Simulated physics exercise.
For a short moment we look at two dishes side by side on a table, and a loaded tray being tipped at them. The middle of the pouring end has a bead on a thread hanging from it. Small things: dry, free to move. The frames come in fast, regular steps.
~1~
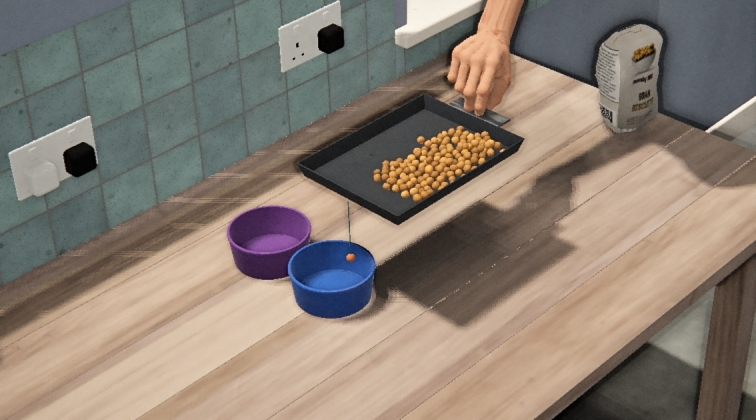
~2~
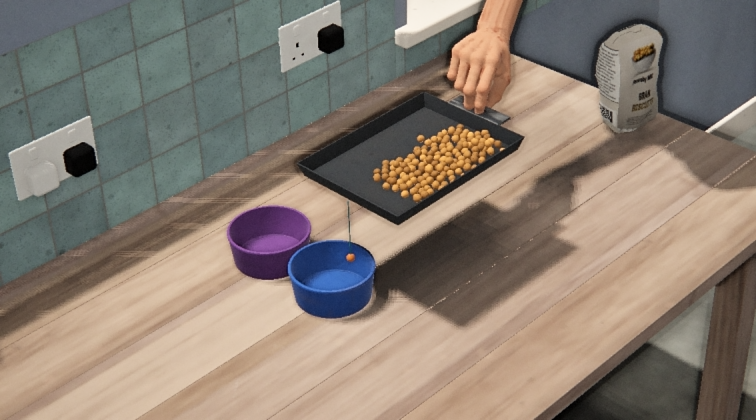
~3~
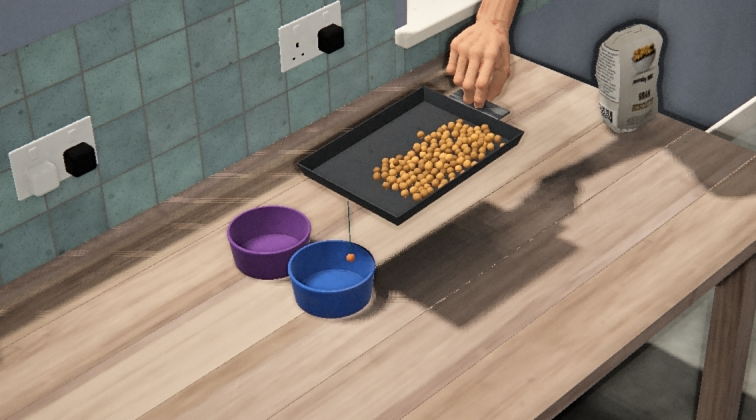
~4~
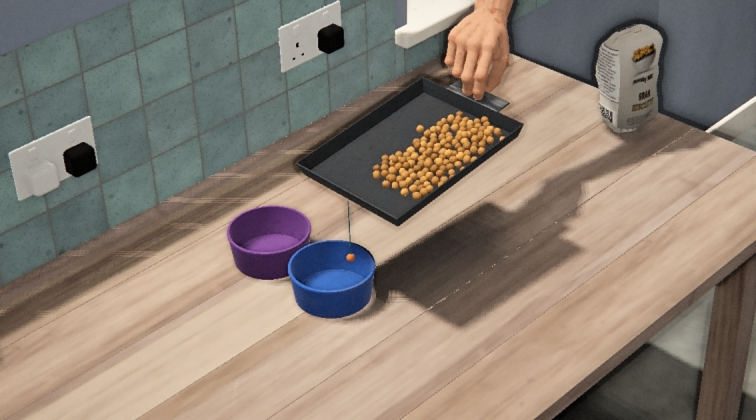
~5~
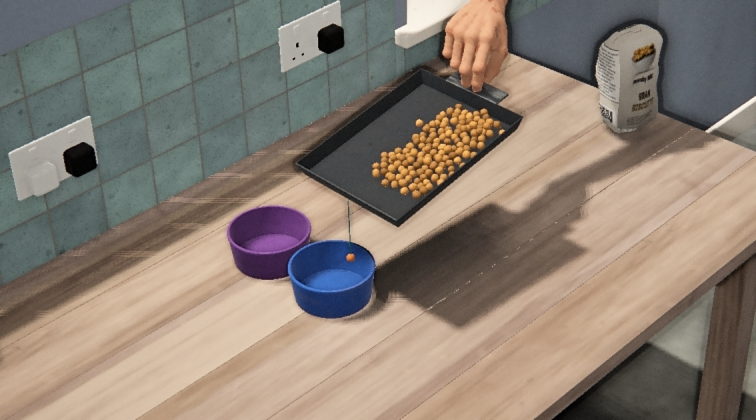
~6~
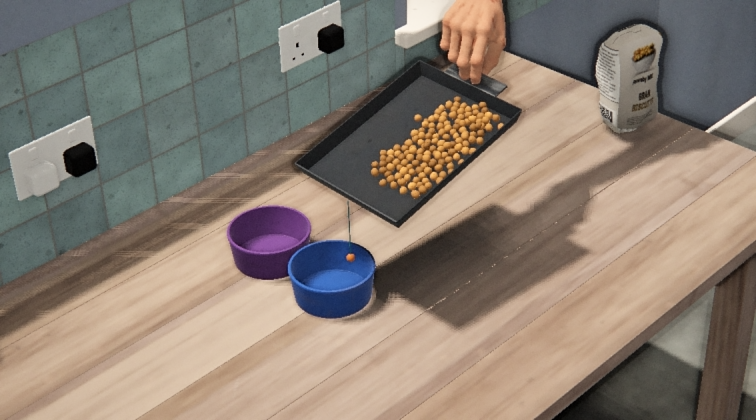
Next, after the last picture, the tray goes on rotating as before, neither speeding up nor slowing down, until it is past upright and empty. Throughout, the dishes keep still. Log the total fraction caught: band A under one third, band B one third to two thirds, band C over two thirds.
Band A.
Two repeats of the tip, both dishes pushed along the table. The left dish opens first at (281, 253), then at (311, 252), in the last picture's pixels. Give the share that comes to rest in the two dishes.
Roughly 70% first, roughly 60% second.
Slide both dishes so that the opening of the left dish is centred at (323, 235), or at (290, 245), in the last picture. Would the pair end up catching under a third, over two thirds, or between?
Trial 1 - less than a third. Trial 2 - the middle third.
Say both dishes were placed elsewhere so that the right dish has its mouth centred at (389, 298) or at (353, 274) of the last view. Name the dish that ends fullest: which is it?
Attempt 1: The one on the right side. Attempt 2: The one on the right side.
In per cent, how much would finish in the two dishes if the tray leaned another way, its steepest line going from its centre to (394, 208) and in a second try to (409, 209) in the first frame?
In turn, 0 percent and then 0 percent.
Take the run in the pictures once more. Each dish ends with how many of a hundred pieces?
Left dish 0, right dish 20 %.
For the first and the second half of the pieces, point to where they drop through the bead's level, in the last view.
It passes near (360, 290) first and then near (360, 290).
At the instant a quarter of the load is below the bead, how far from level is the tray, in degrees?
Near 90 degrees.
Soon, tray tipped steeply; nearly all on the tray; a stray few outside both; a stray few in the air.
A while on, tray tipped right over; a small part on the tray; a small part in the right dish; about half outside both; about a quarter in the air.
Towards the end, tray tipped past a quarter turn; about a quarter in the right dish; most outside both.
Finally, tray tipped past a quarter turn; about a quarter in the right dish; none in the left dish; most outside both.
